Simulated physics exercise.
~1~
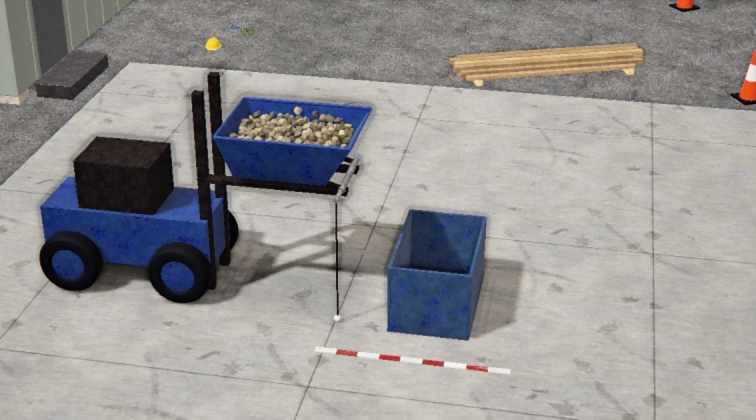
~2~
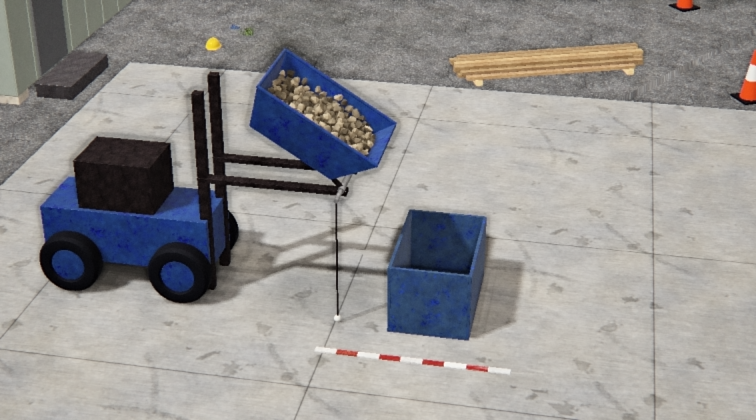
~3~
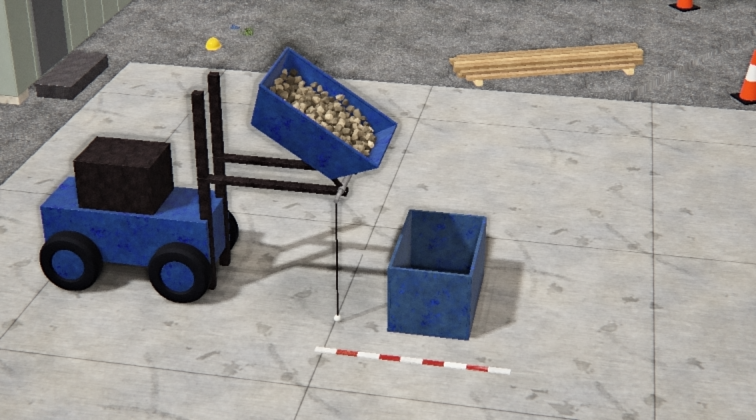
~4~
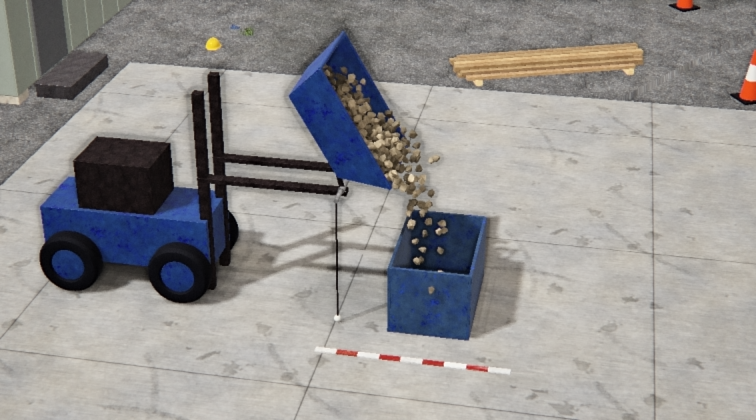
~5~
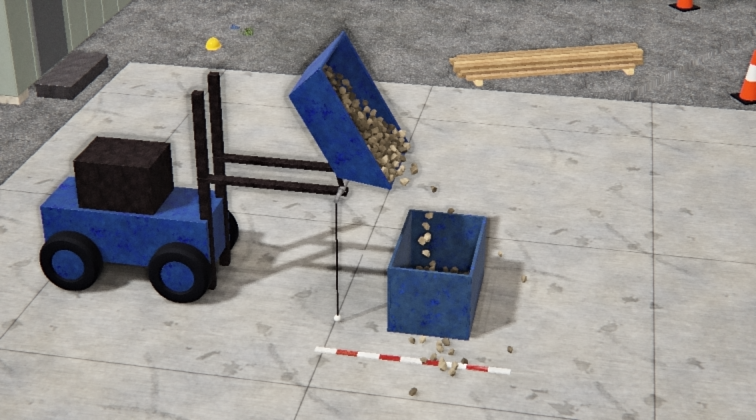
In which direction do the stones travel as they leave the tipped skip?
They move to the right, spilling over the skip's lower edge and falling toward the blue bin.
